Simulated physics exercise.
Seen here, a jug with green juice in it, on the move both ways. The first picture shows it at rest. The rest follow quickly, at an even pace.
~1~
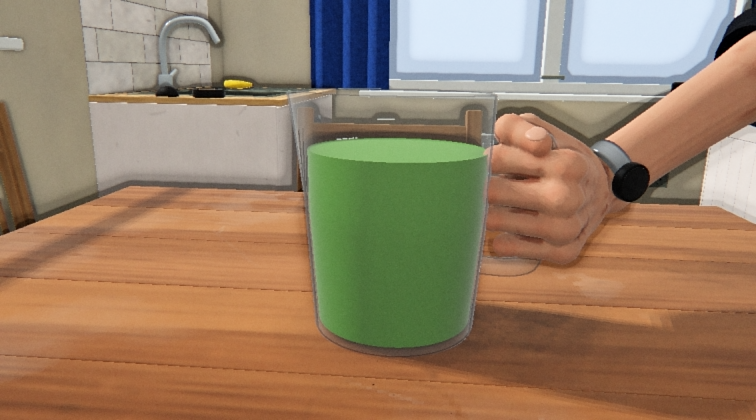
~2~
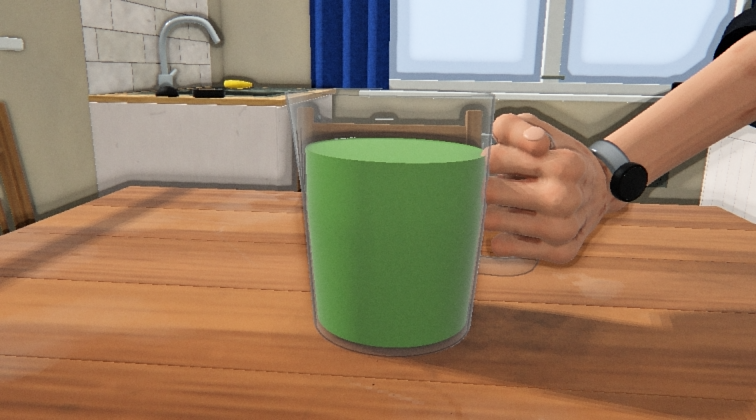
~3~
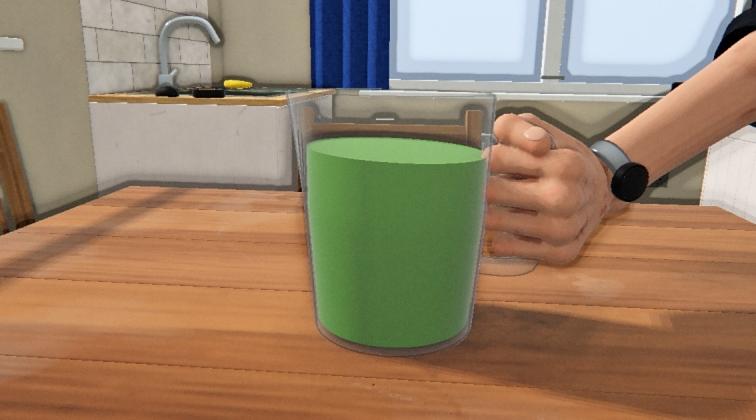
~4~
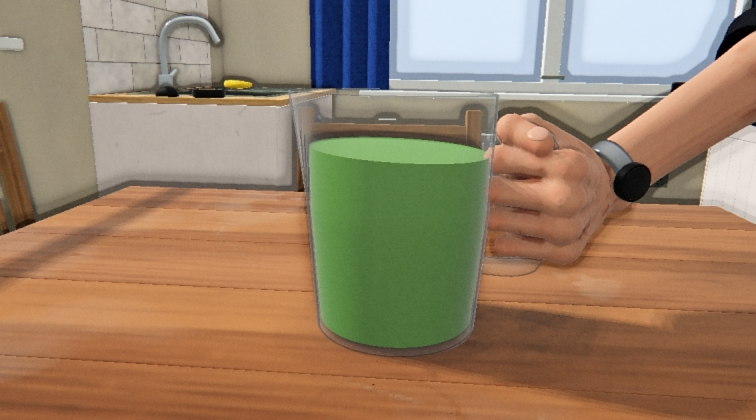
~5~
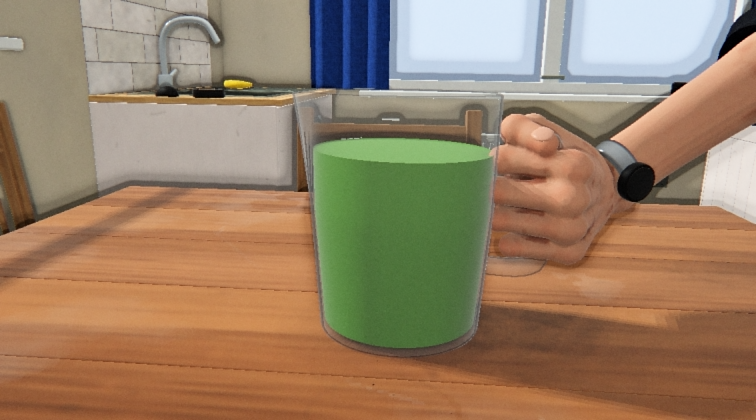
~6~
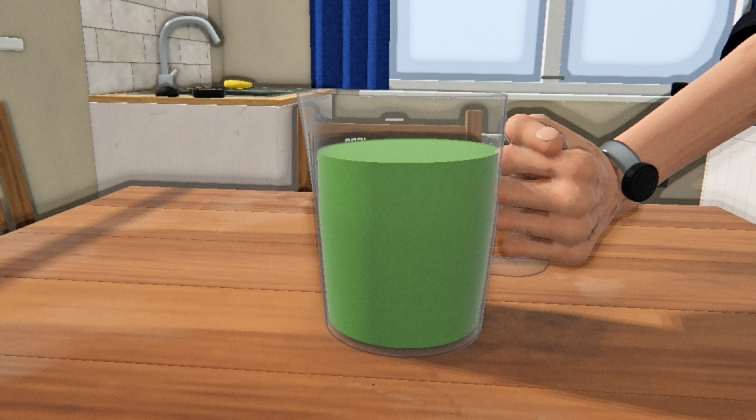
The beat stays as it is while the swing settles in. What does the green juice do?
At that beat the jug holds.
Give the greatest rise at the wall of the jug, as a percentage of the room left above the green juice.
Some 20 per cent.
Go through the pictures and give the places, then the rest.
The first picture shows jug (396, 208) about three quarters full; at rest.
The second picture shows jug about three quarters full, surface at (396, 150); surface about level.
The third picture shows jug (395, 208) about three quarters full; surface about level.
The fourth picture shows jug about three quarters full, surface at (399, 150); surface about level.
The fifth picture shows jug (402, 208) about three quarters full; surface about level.
The sixth picture shows jug about three quarters full, surface at (407, 150); surface about level.
Soon after, the highest wave so far stays far below the rim.
In the end, the highest wave so far stays far below the rim; nothing has left it.
